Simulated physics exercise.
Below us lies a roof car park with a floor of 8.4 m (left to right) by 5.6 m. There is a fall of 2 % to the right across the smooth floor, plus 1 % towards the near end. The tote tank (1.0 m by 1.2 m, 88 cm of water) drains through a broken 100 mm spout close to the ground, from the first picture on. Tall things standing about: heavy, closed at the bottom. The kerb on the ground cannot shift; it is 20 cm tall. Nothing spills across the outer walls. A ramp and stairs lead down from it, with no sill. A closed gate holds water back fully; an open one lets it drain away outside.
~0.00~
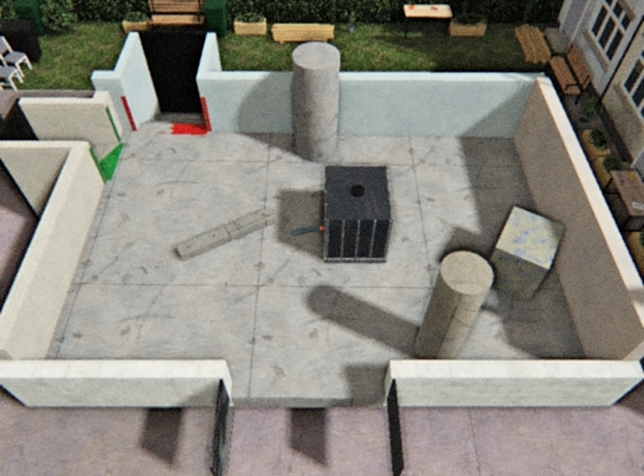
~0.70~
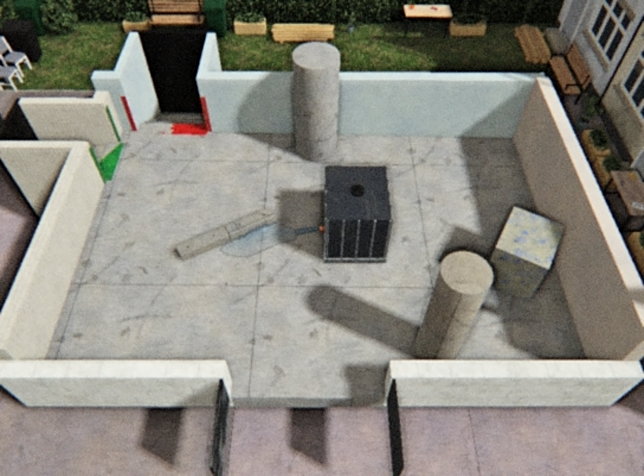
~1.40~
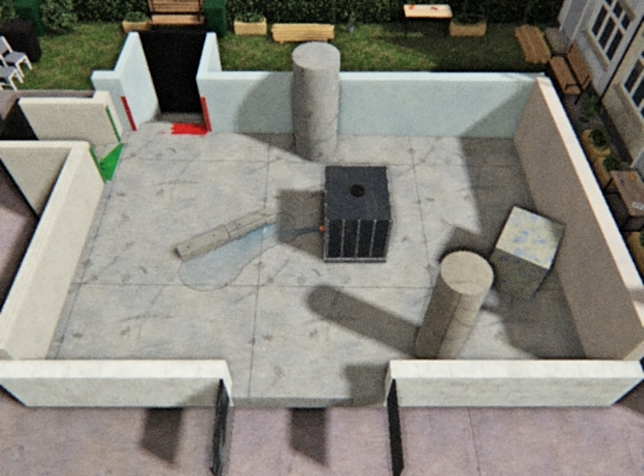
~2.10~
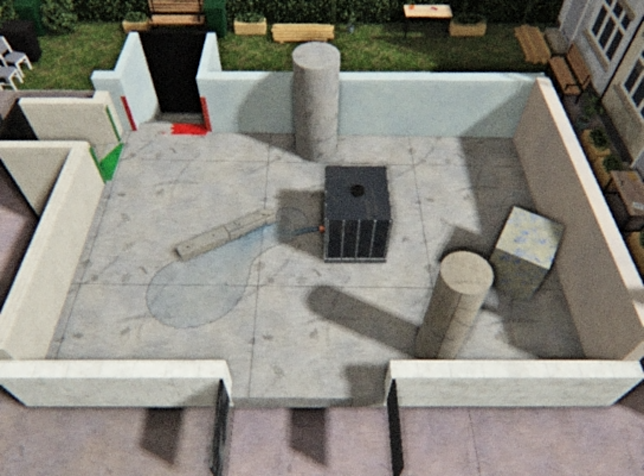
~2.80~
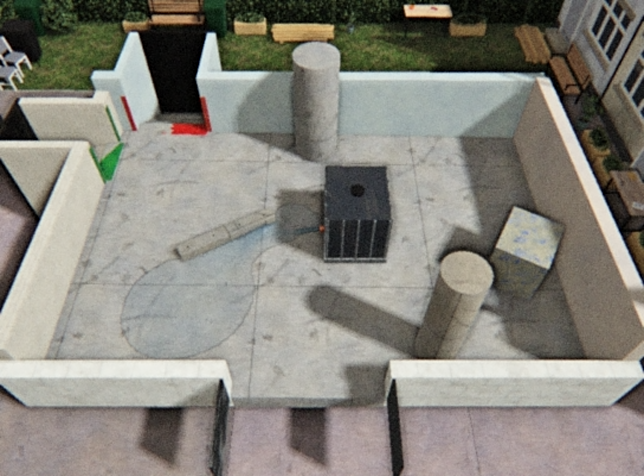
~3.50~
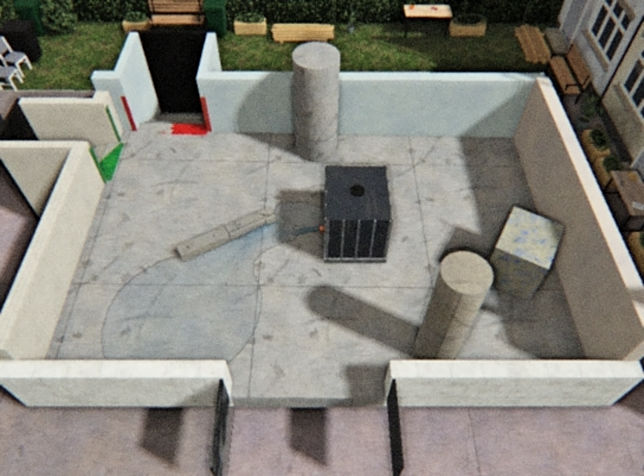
Water spreading from a dark slatted tank across a walled grey floor, passing a low block and widening toward the near left.
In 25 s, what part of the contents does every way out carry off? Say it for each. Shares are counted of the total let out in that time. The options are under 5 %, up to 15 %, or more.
Gate, above 15 %; flight of stairs down (marked red), not even 5 %; basement ramp (marked green), not even 5 %.
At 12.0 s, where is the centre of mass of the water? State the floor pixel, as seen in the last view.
Near (225, 317).
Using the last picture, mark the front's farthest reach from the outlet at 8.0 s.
Front tip: Roughly (39, 380) in the last view.
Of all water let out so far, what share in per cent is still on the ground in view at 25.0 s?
Roughly 74 per cent.
After 5.0 s water covers 15 % of the floor and is deepest (10 cm) near (267, 231); gone so far, the gate 0 %, the flight of stairs down (marked red) 0 %, the basement ramp (marked green) 0 %.
After 8.0 s water covers 20 % of the floor and is deepest (10 cm) near (267, 231); gone so far, the gate 1 %, the flight of stairs down (marked red) 0 %, the basement ramp (marked green) 0 %.
After 12.0 s water covers 30 % of the floor and is deepest (10 cm) near (267, 231); gone so far, the gate 5 %, the flight of stairs down (marked red) 0 %, the basement ramp (marked green) 0 %.
After 16.0 s water covers 40 % of the floor and is deepest (8 cm) near (267, 231); gone so far, the gate 10 %, the flight of stairs down (marked red) 0 %, the basement ramp (marked green) 0 %.
After 25.0 s water covers 45 % of the floor and is deepest (6 cm) near (267, 231); gone so far, the gate 26 %, the flight of stairs down (marked red) 0 %, the basement ramp (marked green) 0 %.
